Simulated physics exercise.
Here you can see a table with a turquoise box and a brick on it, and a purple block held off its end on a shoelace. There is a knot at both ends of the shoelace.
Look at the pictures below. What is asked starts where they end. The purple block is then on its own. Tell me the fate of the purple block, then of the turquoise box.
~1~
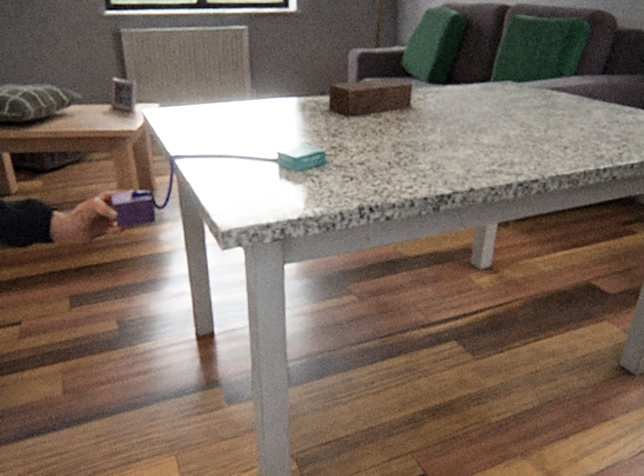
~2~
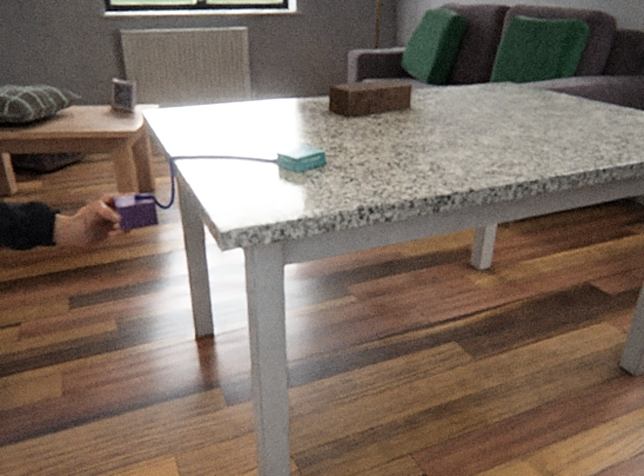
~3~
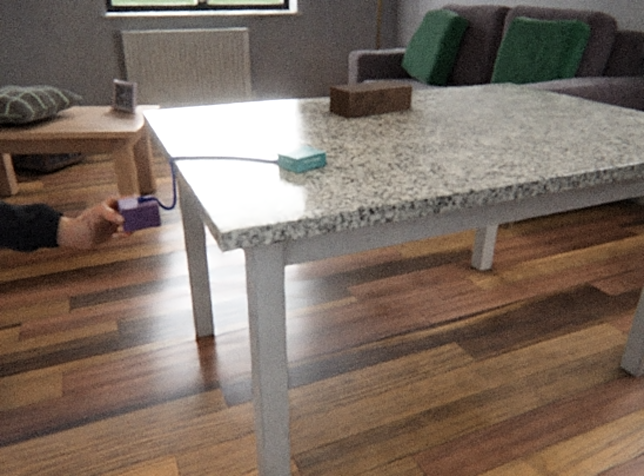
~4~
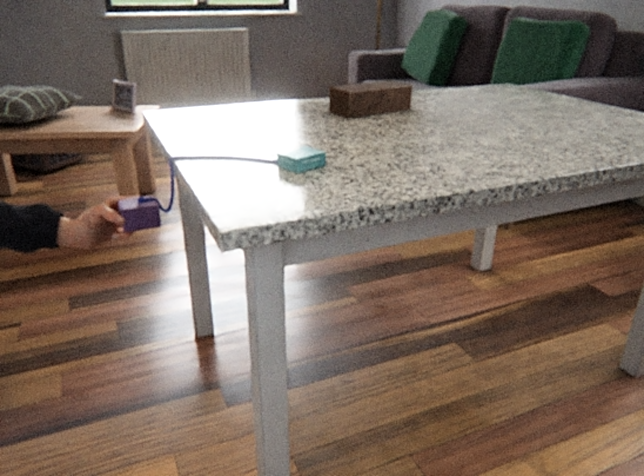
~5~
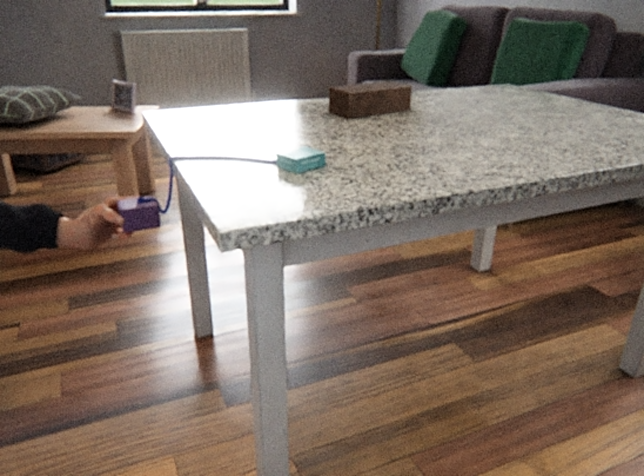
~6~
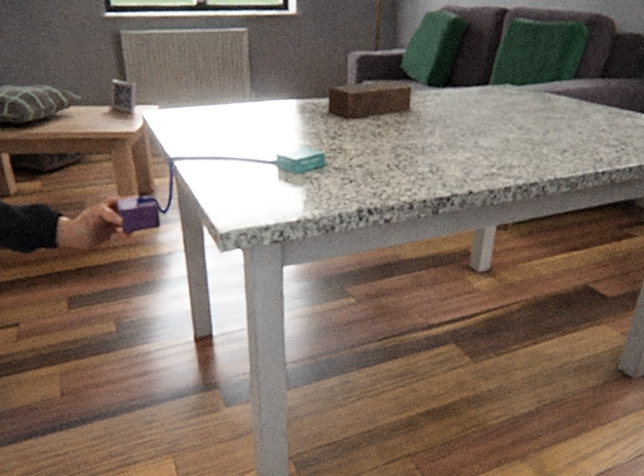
Outcome: The purple block falls to the ground; the turquoise box is carried off.
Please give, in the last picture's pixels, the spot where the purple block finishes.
I'd mark the resting spot at about (230, 455).
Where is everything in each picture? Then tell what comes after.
Purple block (133, 208); brick (371, 83); turquoise box (301, 150), in the first frame.
Purple block (136, 211), in the second frame.
Purple block (140, 213), in the third frame.
Purple block (140, 214); shoelace through (237, 158) (179, 158), in the fourth frame.
Purple block (139, 214); shoelace through (237, 158) (179, 158), in the fifth frame.
Purple block (139, 214); brick (371, 86); turquoise box (300, 152); shoelace tied to the box, with little slack, in the sixth frame.
Then, 0.54 s past the final frame, block in the air near (220, 403); brick still; box over the edge.
Then, 0.94 s past the final frame, block on the floor near (230, 457); brick still; box down on the floor.
When it is over, block on the floor near (230, 455); brick still; box down on the floor. The purple block lands on the floor and the turquoise box follows it down.
